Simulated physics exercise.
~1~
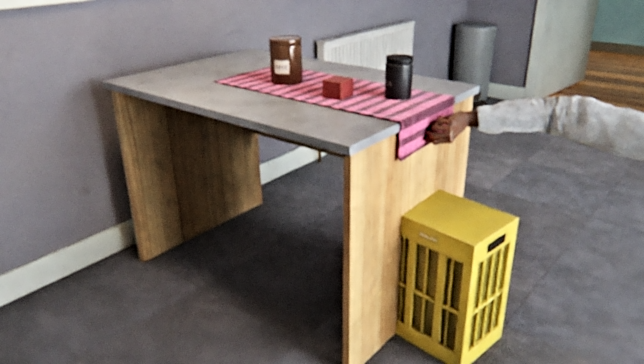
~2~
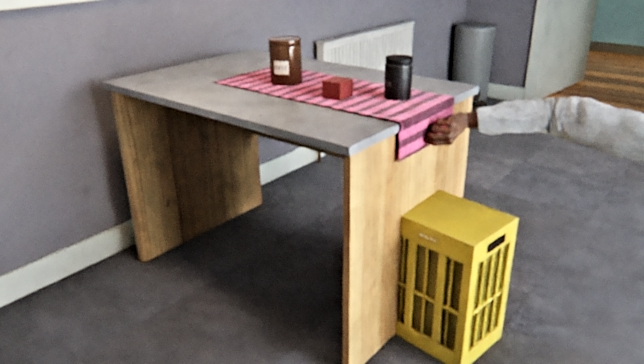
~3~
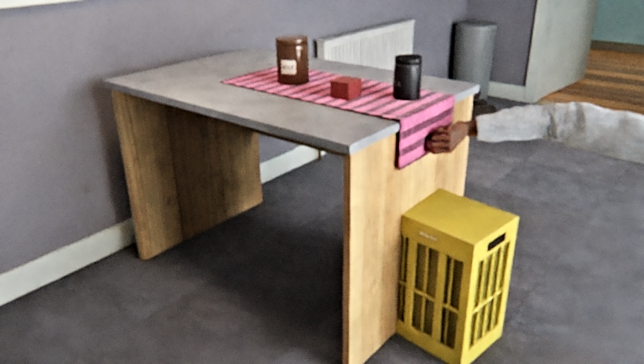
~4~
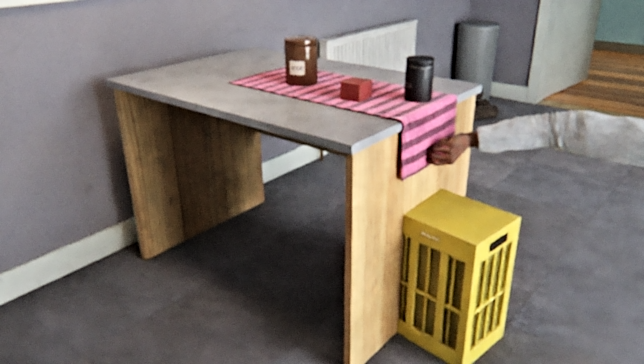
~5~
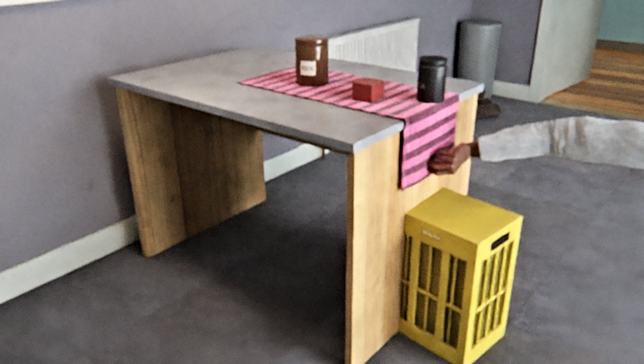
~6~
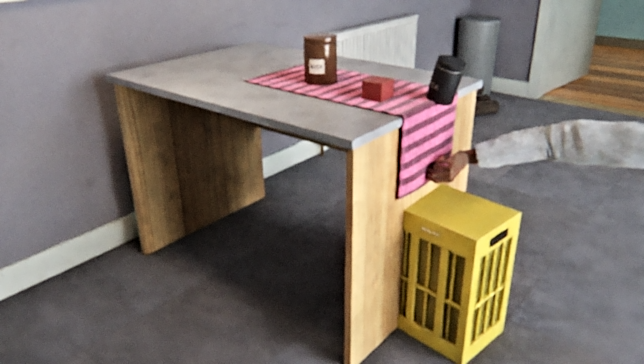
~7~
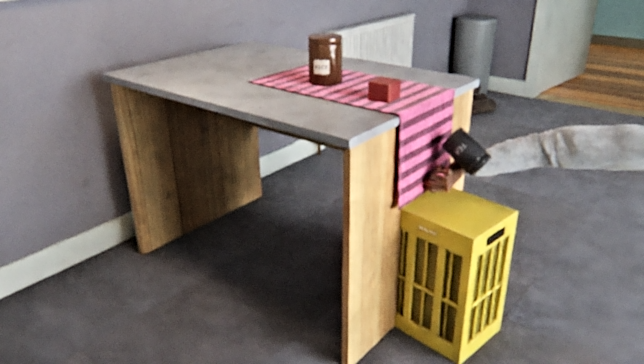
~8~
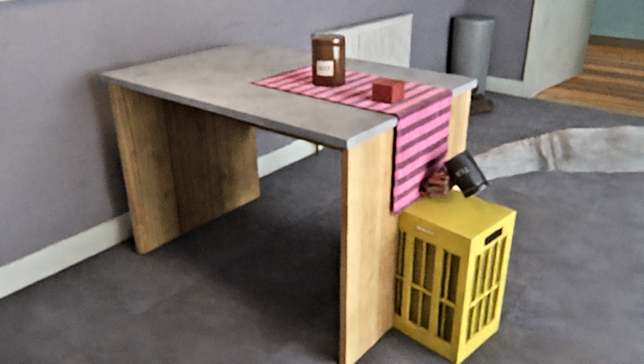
Hand pulling a pink striped scarf down over a table's edge, tipping a black jar off while block and canister stay on.
